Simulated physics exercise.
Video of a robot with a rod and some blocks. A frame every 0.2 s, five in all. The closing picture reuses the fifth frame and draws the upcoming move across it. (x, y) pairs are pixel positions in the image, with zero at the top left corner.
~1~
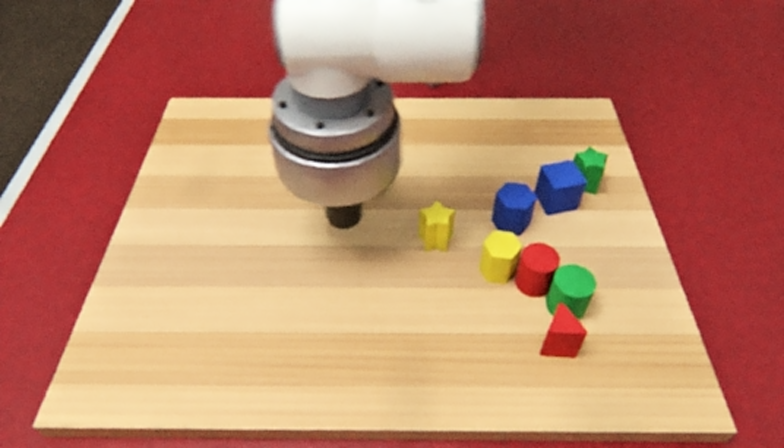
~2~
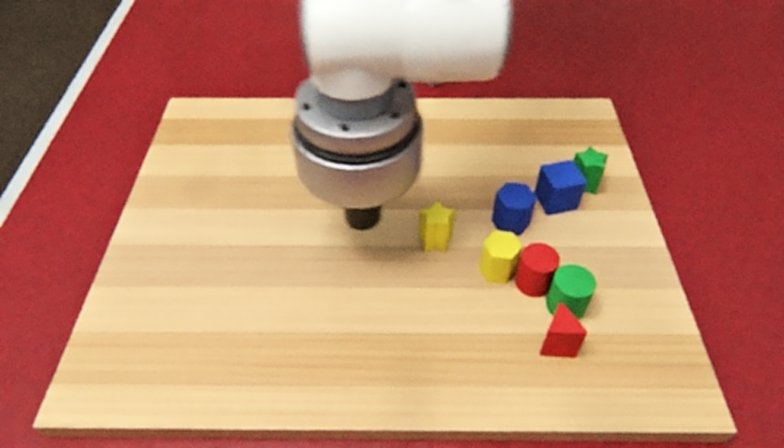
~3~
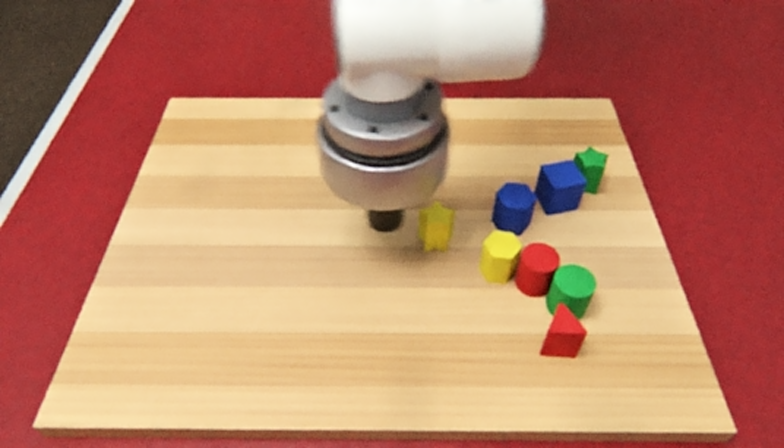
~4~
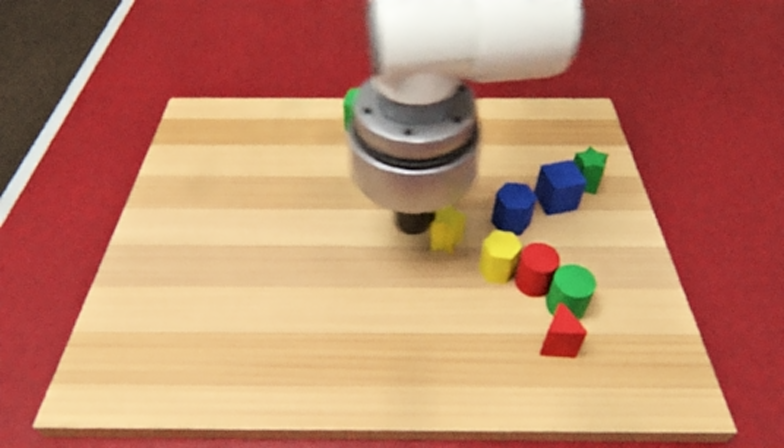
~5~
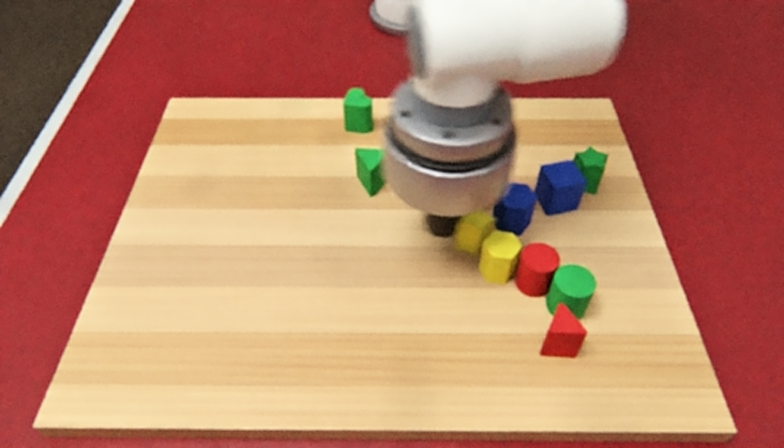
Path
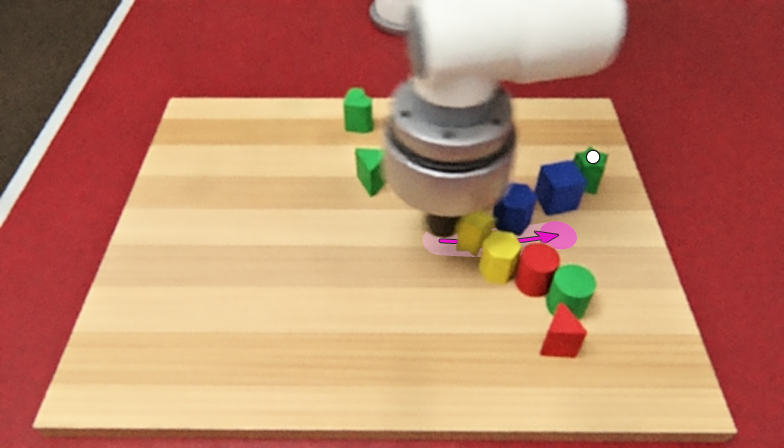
On a wooden board over a red surface, a robot arm with a dark rod moves right toward a yellow star block, then pushes it a short way right, close to the yellow and blue hexagonal blocks, while the other blocks stay still.
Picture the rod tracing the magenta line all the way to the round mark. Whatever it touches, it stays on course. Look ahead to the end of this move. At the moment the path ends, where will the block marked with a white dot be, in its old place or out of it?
By the last moment of the path, the block marked with a white dot has stayed put.
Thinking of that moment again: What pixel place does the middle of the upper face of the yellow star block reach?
If I read the scene right, the answer is (598, 220).
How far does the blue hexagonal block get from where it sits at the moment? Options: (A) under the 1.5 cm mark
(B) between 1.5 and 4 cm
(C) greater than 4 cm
I'll go with B - between 1.5 and 4 cm.
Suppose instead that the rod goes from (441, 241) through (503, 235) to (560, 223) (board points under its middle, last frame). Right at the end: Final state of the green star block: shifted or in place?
That one moves away.
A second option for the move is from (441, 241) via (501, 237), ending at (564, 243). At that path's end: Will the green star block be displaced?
Yes, that is how it ends up.
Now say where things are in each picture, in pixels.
In the first picture, rod tip (344, 216); block tops, yellow star block (437, 214); yellow hexagonal block (503, 244); blue hexagonal block (517, 195); green star block (593, 157).
In the second picture, rod (363, 217); blocks unchanged.
In the third picture, rod (386, 219); blocks unchanged.
In the fourth picture, rod (412, 221); yellow star block (447, 215).
In the fifth picture, rod (442, 224); yellow star block (475, 216); yellow hexagonal block (503, 244); blue hexagonal block (517, 195); green star block (593, 157).
Path on the board, from (441, 241) through (501, 242) to (558, 235); the dot is on the green star block.
What follows on the original path. One third of the way, rod (484, 226); yellow star block (518, 219); yellow hexagonal block (510, 245), turned 40° clockwise; blue hexagonal block (527, 193), turned 30° anticlockwise.
Two thirds of the way, rod (525, 224); yellow star block (560, 219); yellow hexagonal block (510, 245), turned 40° clockwise; blue hexagonal block (537, 189), turned 55° anticlockwise.
At the end, rod (564, 218); yellow star block (598, 220), turned 25° clockwise; yellow hexagonal block (510, 245), turned 40° clockwise; blue hexagonal block (542, 183), turned 75° anticlockwise; green star block in place.
